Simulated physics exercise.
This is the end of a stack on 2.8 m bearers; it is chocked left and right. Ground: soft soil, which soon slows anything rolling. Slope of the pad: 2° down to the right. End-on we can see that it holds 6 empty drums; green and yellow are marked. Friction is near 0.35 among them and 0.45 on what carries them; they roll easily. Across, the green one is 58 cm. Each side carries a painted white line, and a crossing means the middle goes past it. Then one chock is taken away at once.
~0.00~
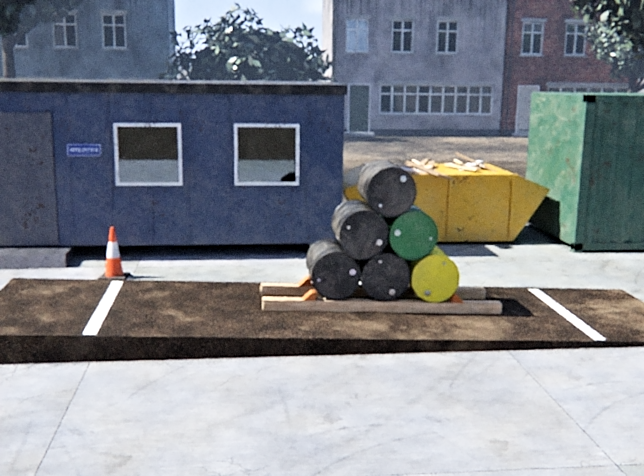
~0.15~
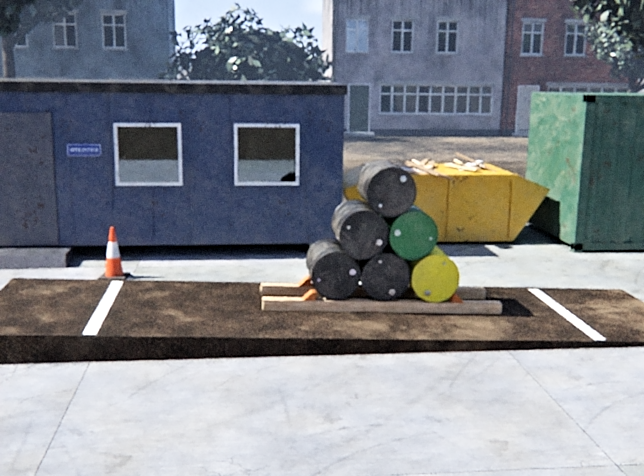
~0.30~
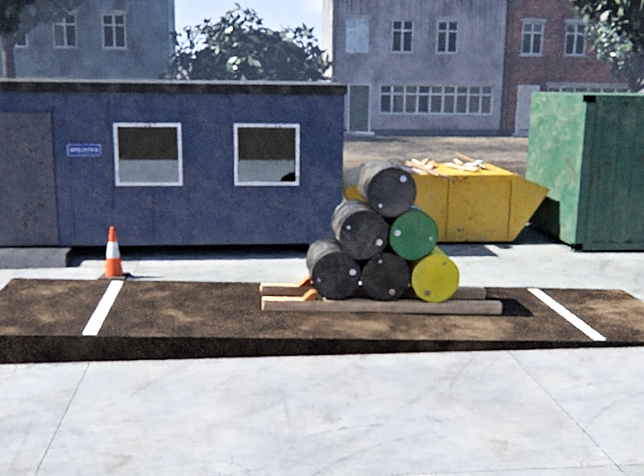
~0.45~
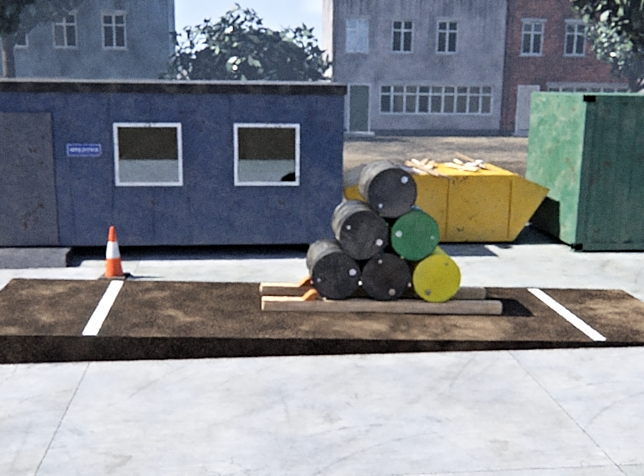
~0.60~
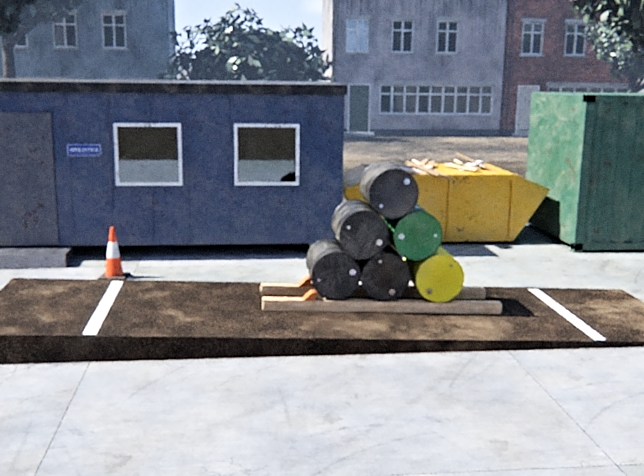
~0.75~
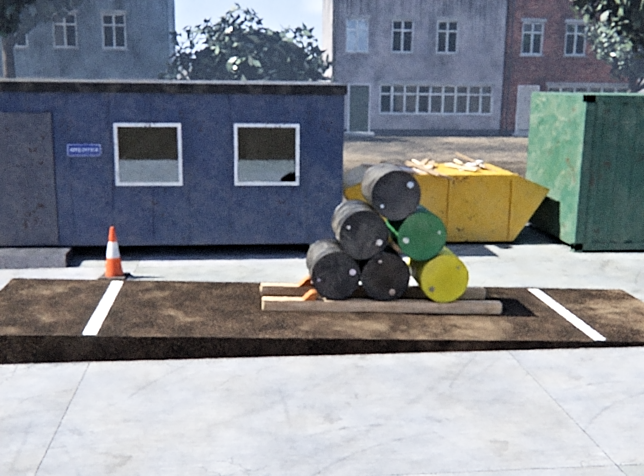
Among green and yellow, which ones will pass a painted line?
Green drum: One that will; yellow: One that will.
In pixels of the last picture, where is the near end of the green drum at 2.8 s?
I'd put it somewhere around (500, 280) in that view.
After 1.7 s, green is on the bearers, 45 cm from the bearers' right end; yellow is off the bearers, 65 cm short of the right line, rolling right; 0 over a line so far.
After 2.8 s, green is on the bearers, 5 cm from the bearers' right end, rolling right; yellow is past the right line; 1 over a line so far.
After 4.1 s, green is past the right line; yellow is past the right line; 2 over a line so far.
At the end (10.9 s), green is past the right line; yellow is past the right line; 4 over a line so far.
